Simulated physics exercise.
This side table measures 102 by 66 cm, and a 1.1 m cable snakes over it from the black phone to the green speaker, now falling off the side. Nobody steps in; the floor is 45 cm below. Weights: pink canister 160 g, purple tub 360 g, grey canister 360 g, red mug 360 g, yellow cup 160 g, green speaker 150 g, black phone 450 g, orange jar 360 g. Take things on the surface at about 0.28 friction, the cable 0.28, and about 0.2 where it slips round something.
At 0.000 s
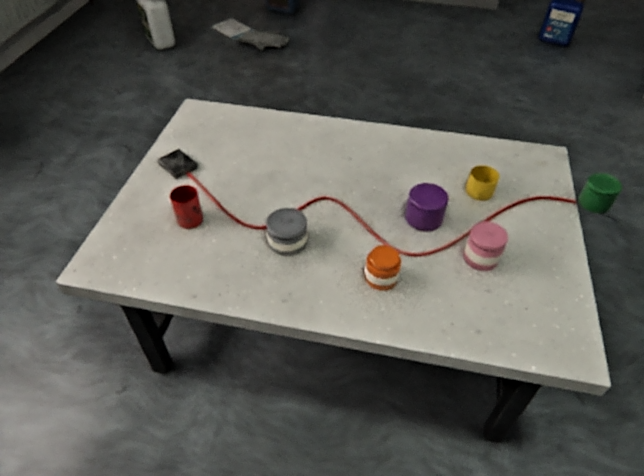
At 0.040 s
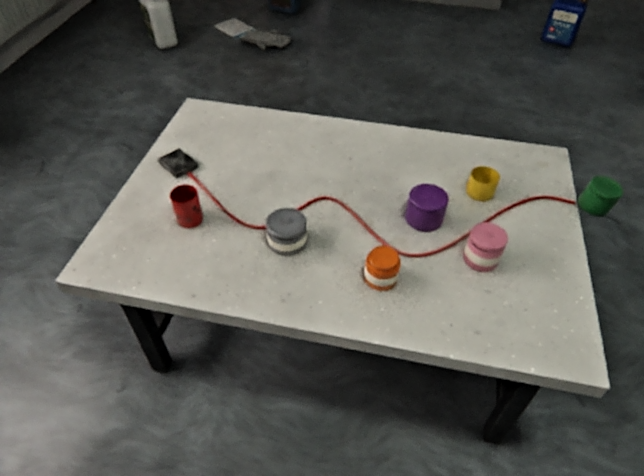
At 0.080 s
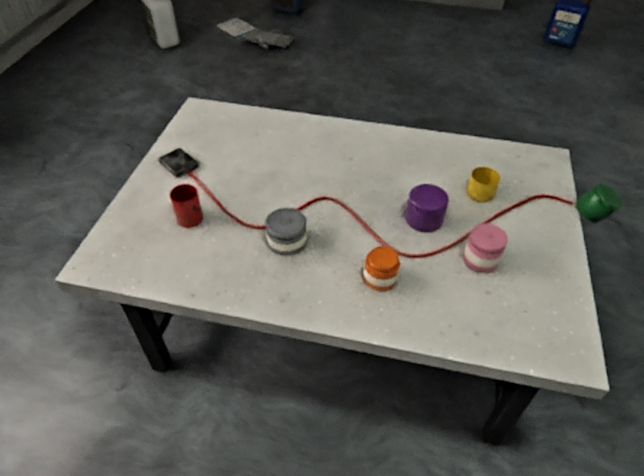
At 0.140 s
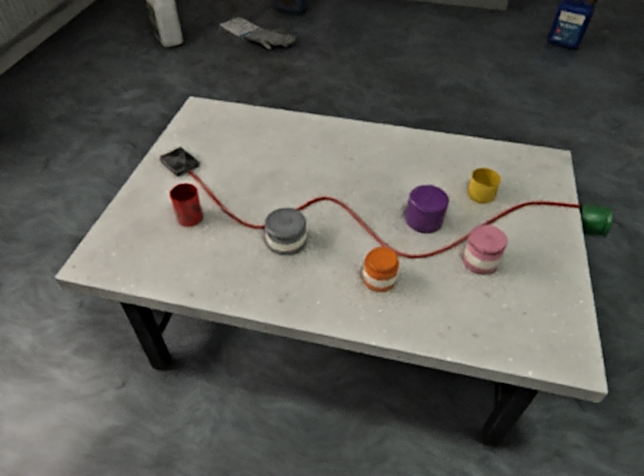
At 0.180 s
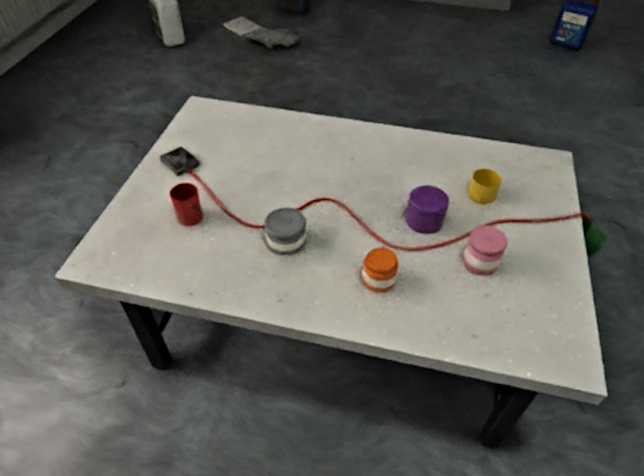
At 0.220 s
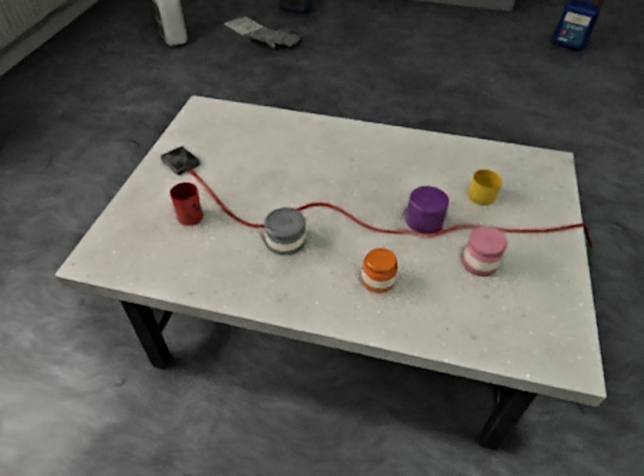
On a pale side table scattered with colorful cups and jars, a green container at the right edge tipped and dropped out of sight, pulling the red cord straighter while everything else stayed put.
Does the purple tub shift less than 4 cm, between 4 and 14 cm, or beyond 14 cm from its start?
It remains nearly in place.
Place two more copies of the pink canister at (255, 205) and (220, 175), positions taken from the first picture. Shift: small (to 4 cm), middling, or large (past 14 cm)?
First one: A moderate shift; second one: A slight shift.
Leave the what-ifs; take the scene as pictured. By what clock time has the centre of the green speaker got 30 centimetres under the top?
Time: 0.48 s.
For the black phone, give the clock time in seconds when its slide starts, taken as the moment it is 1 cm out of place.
For the black phone, 0.34 seconds.
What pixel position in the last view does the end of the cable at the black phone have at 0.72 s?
(234, 174) or thereabouts.
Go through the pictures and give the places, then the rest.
The first frame shows purple tub (429, 195); cable runs through (526, 200) (455, 241) (366, 226) (213, 199).
The second frame shows green speaker (606, 186); cable runs through (526, 200) (366, 227) (213, 198).
The third frame shows green speaker (599, 203); cable runs through (526, 201) (366, 227) (213, 198).
The fourth frame shows green speaker (593, 221); cable runs through (529, 204) (366, 227) (213, 197).
The fifth frame shows green speaker (586, 236); cable runs through (554, 219) (367, 229) (213, 197).
The sixth frame shows purple tub (430, 198); cable runs through (582, 225) (379, 230) (214, 196).
By 0.5 s, the cable's tail end at (220, 167); purple tub 2 cm off its start, green speaker over the edge, black phone 6 cm off its start.
By 0.7 s, the cable's tail end at (234, 174); purple tub 2 cm off its start, green speaker over the edge, black phone 10 cm off its start.
By 1.0 s, the cable's tail end at (241, 176); purple tub 2 cm off its start at (432, 193), green speaker over the edge, black phone 12 cm off its start at (224, 168).
By 1.2 s, the cable's tail end at (241, 176); purple tub 2 cm off its start, green speaker over the edge, black phone 12 cm off its start.
By 2.4 s, the cable's tail end at (241, 176); purple tub 2 cm off its start at (432, 193), green speaker over the edge, black phone 12 cm off its start at (224, 168).
